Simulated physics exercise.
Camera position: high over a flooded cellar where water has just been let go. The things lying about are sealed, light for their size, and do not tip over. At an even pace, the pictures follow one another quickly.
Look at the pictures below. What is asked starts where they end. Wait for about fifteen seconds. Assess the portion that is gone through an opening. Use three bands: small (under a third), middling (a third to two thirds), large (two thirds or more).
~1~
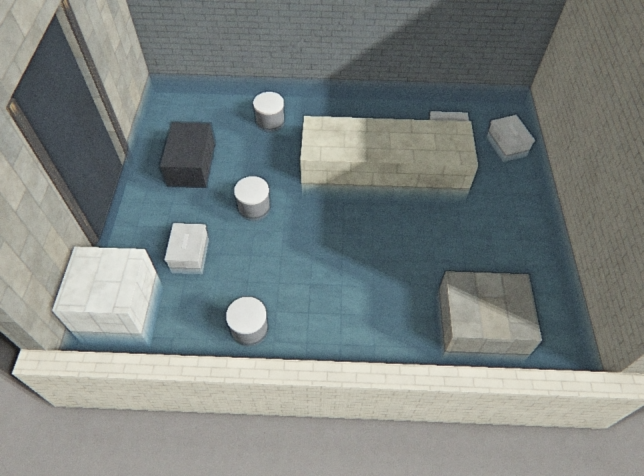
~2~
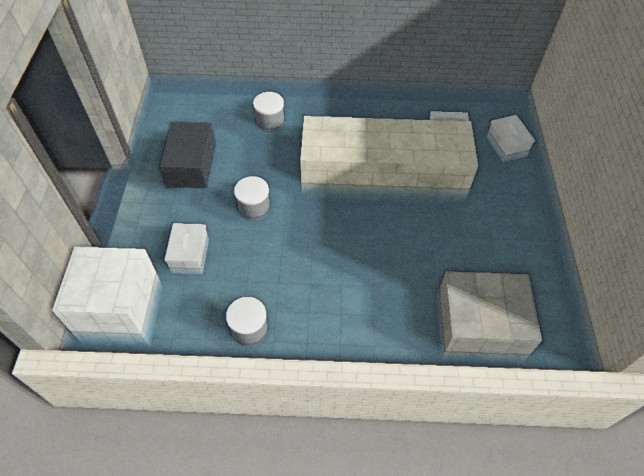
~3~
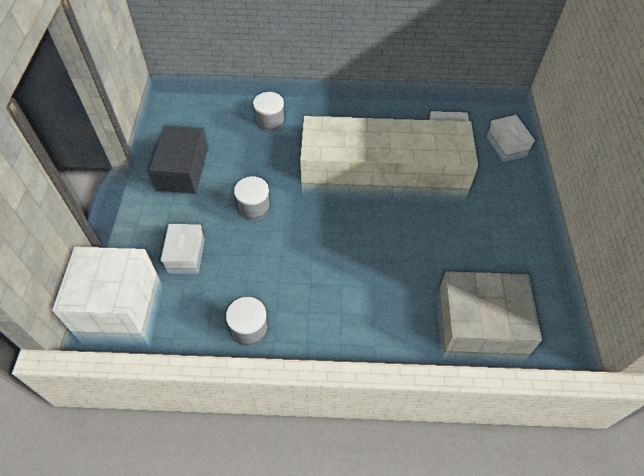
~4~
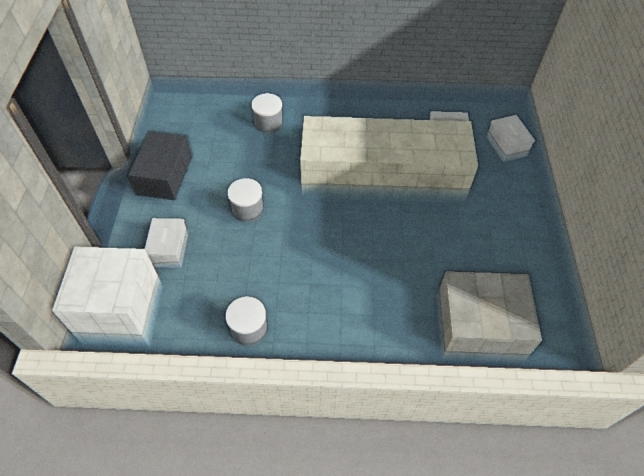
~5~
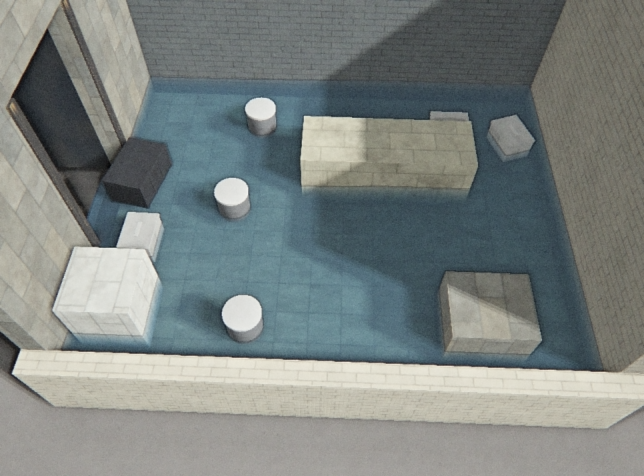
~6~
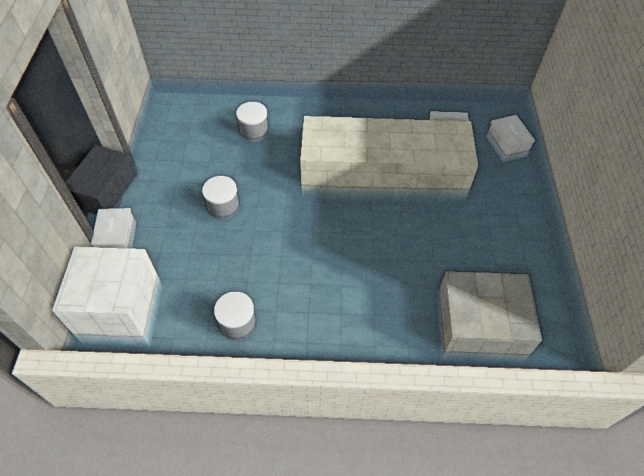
Large.
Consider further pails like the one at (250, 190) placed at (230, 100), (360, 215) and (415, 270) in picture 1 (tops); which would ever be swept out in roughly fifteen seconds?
Going through them one by one: Escaped / escaped / remained.
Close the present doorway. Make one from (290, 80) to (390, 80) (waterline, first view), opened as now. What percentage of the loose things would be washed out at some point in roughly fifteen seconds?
70 per cent or so.
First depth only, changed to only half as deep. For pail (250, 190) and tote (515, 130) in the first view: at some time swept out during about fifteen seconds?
Object 1: Exited; object 2: Retained.
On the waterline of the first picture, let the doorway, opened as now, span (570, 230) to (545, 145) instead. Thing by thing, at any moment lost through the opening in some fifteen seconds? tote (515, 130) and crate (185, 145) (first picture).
Exits, then remains.
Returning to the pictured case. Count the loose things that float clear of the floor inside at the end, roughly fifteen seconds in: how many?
Tally: 2.
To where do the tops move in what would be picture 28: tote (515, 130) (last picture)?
My estimate: Close to (467, 123).
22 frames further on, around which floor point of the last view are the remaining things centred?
I'd put it roughly at (394, 144).
A moment on, 2 of 7 are out; 5 afloat.
Next, 4 of 7 are out; 3 afloat.
Later, 5 of 7 are out; 2 afloat.
In the end, 5 of 7 are out; 2 afloat.
